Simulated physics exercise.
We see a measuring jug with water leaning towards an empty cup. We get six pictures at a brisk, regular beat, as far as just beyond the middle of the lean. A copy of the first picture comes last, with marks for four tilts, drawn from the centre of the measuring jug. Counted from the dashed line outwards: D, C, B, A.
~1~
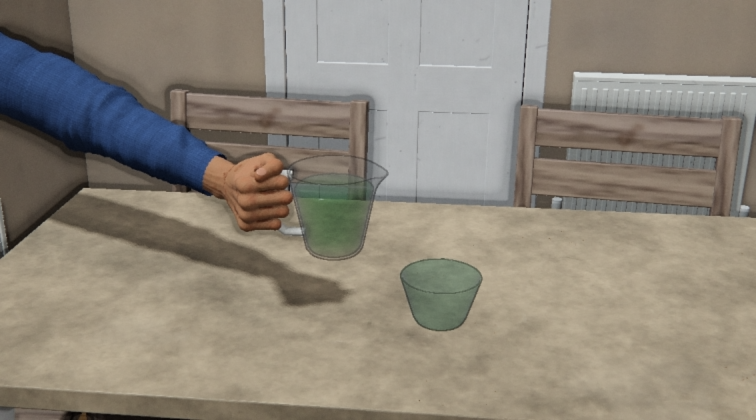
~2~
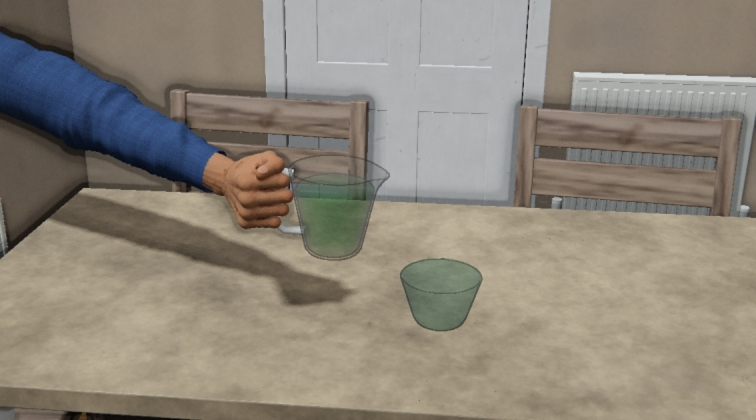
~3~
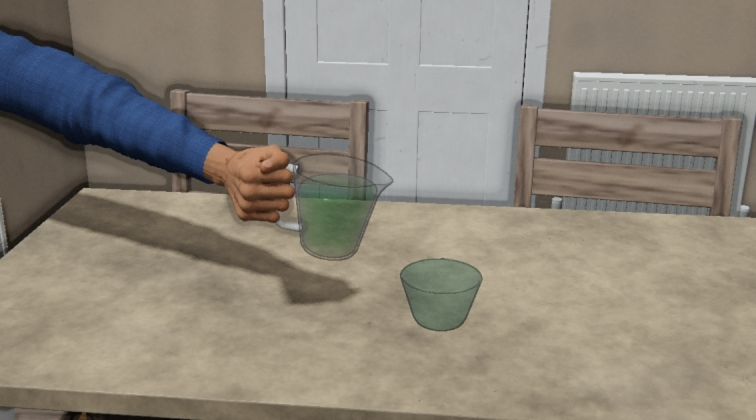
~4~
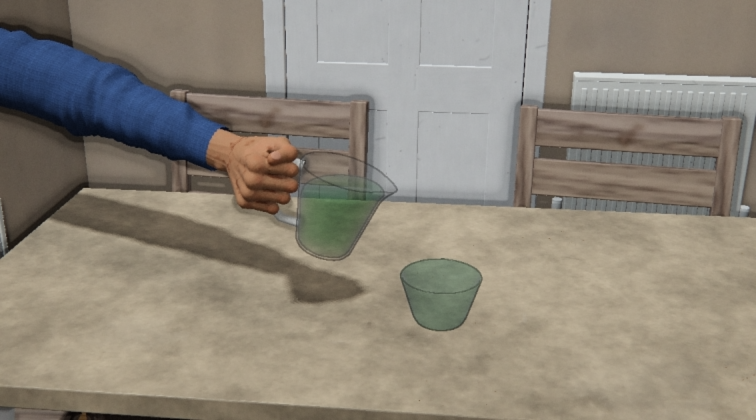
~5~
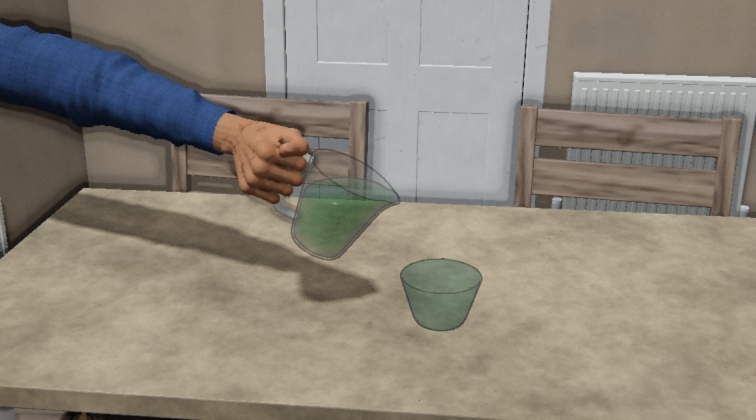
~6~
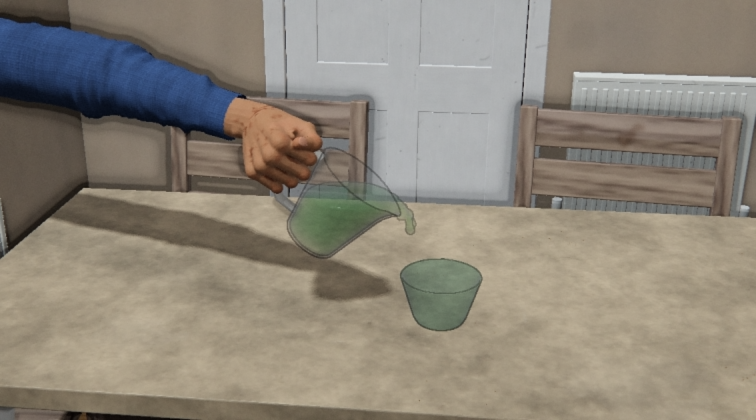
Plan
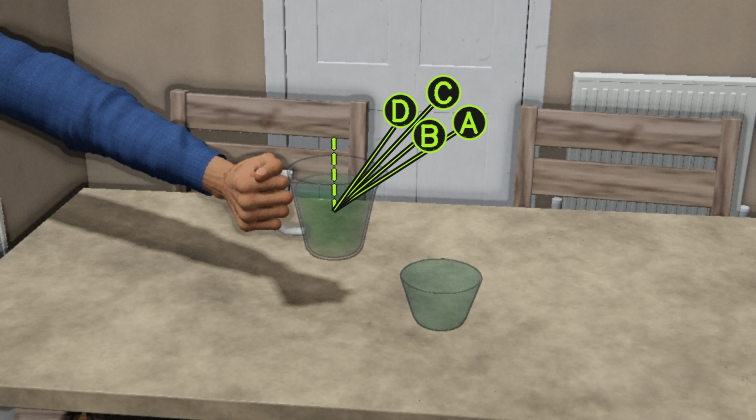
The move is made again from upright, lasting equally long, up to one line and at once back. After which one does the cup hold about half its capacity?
B is best.
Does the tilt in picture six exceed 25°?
Yes, it does.
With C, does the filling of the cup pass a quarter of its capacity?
Yes.
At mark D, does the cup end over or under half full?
Under half.
On the marked copy, A at (455, 132); B at (413, 144); C at (432, 105); D at (394, 127).
With A, the cup ends with about 68 % of what it can hold.
With B, the cup ends with about 49 % of what it can hold.
With C, the cup ends with about 34 % of what it can hold.
With D, the cup ends with about 19 % of what it can hold.
